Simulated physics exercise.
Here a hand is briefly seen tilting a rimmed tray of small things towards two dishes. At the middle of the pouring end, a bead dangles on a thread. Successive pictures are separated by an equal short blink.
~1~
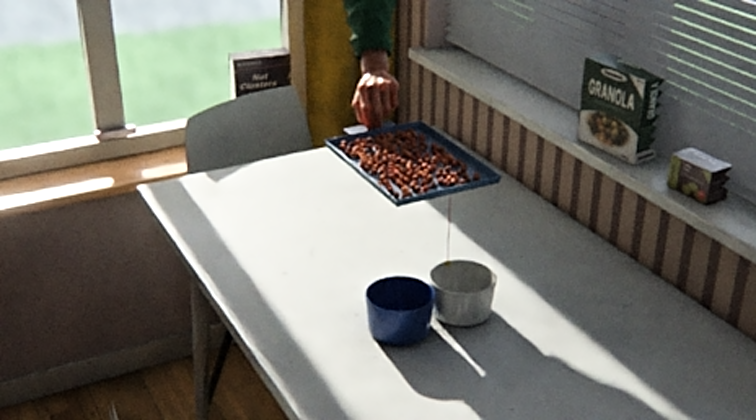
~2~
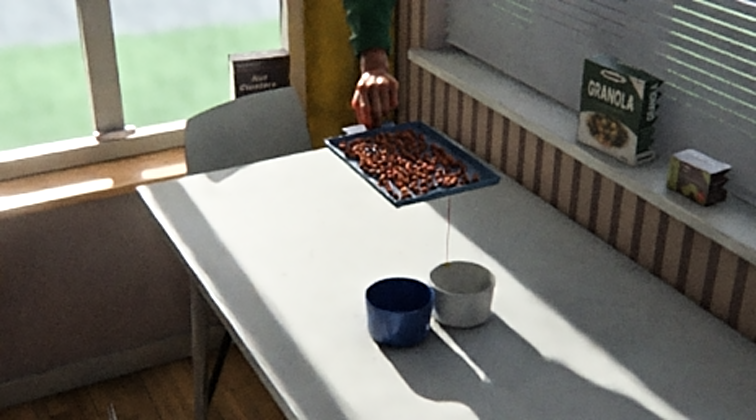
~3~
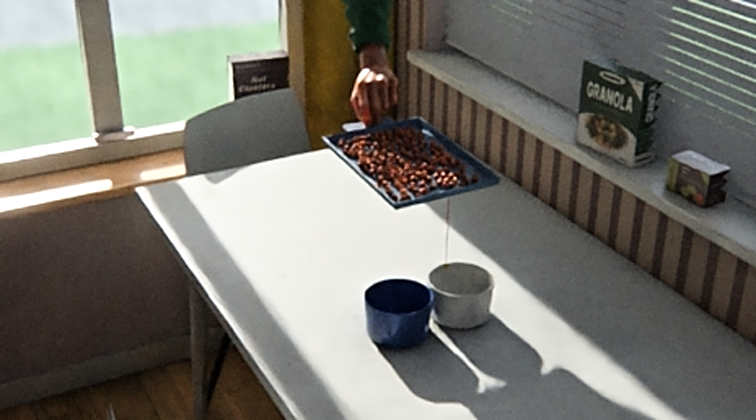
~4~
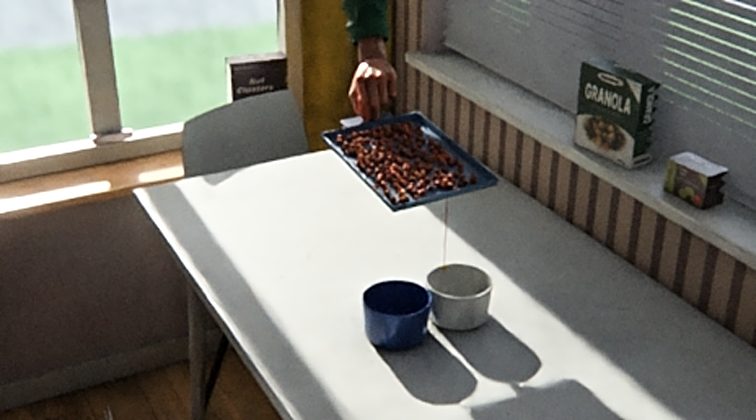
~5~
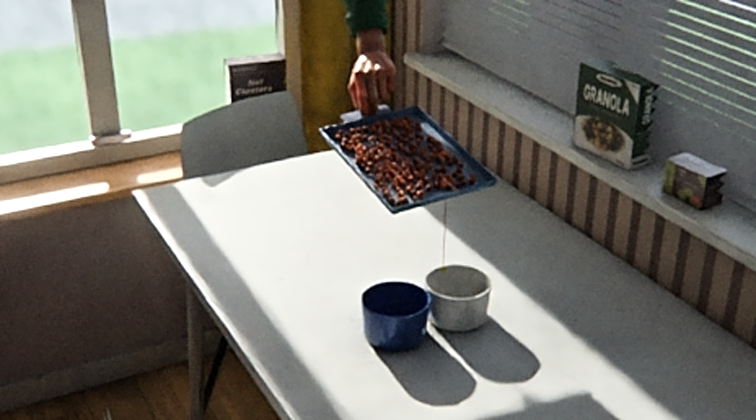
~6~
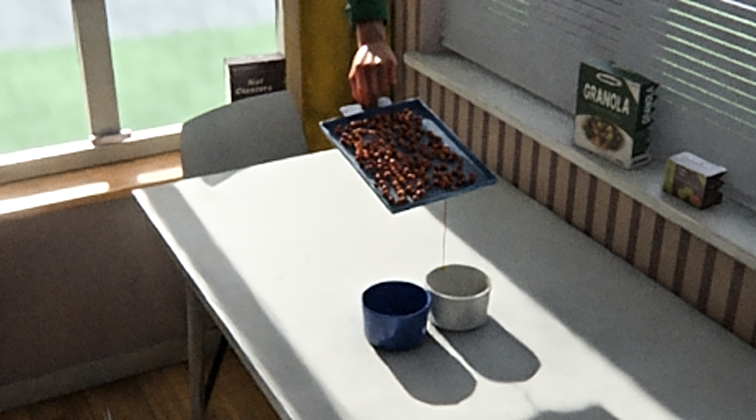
In this clip, a hand in a green sleeve holds a blue rimmed tray of small reddish-brown pieces above a blue dish and a white dish on a table, gradually tilting it slightly toward its left corner.
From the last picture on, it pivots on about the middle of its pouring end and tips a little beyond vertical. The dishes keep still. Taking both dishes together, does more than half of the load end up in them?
Yes.
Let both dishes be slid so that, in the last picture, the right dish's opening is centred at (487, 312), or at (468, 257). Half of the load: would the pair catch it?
The dishes end up with the lesser share in the first try and the lesser share in the second.
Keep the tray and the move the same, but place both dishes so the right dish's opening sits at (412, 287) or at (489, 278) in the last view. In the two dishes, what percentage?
About 30% on the first try and 60% on the second.
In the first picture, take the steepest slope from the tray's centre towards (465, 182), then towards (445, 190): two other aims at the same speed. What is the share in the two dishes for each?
Near 30 % and 40 %.
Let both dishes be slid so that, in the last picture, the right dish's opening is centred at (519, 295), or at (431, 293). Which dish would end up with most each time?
First try, the one on the left; second try, the one on the right.
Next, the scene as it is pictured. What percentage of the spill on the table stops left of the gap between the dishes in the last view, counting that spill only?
Near 20 per cent.
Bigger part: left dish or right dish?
The one at left ends up fuller.
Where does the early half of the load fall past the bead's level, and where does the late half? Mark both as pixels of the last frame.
About (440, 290) to begin with, then about (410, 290).
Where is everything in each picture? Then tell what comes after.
Corners of the pouring end at (397, 199) and (499, 175), level; middle of the load at (404, 163), clay pellets; left dish at (416, 325); right dish at (480, 306); bead on its thread at (448, 263), in the first frame.
Corners of the pouring end at (397, 201) and (498, 177), level; middle of the load at (403, 163), in the second frame.
Corners of the pouring end at (396, 203) and (498, 177), tipped barely, lowest at the left corner; middle of the load at (402, 162), in the third frame.
Corners of the pouring end at (394, 205) and (496, 178), tipped a little, lowest at the left corner; middle of the load at (401, 161), in the fourth frame.
Corners of the pouring end at (393, 208) and (495, 179), tipped a little, lowest at the left corner; middle of the load at (399, 159), in the fifth frame.
Corners of the pouring end at (393, 208) and (495, 178), tipped a little, lowest at the left corner; middle of the load at (400, 155); left dish at (412, 329); right dish at (475, 311), in the sixth frame.
Soon, tray tipped steeply; all on the tray.
A while on, tray tipped right over; nearly all on the tray; a stray few outside both.
Towards the end, tray tipped past a quarter turn; about half in the left dish; about a quarter in the right dish; about a third outside both.
Finally, tray tipped past a quarter turn; about half in the left dish; about a quarter in the right dish; about a third outside both.
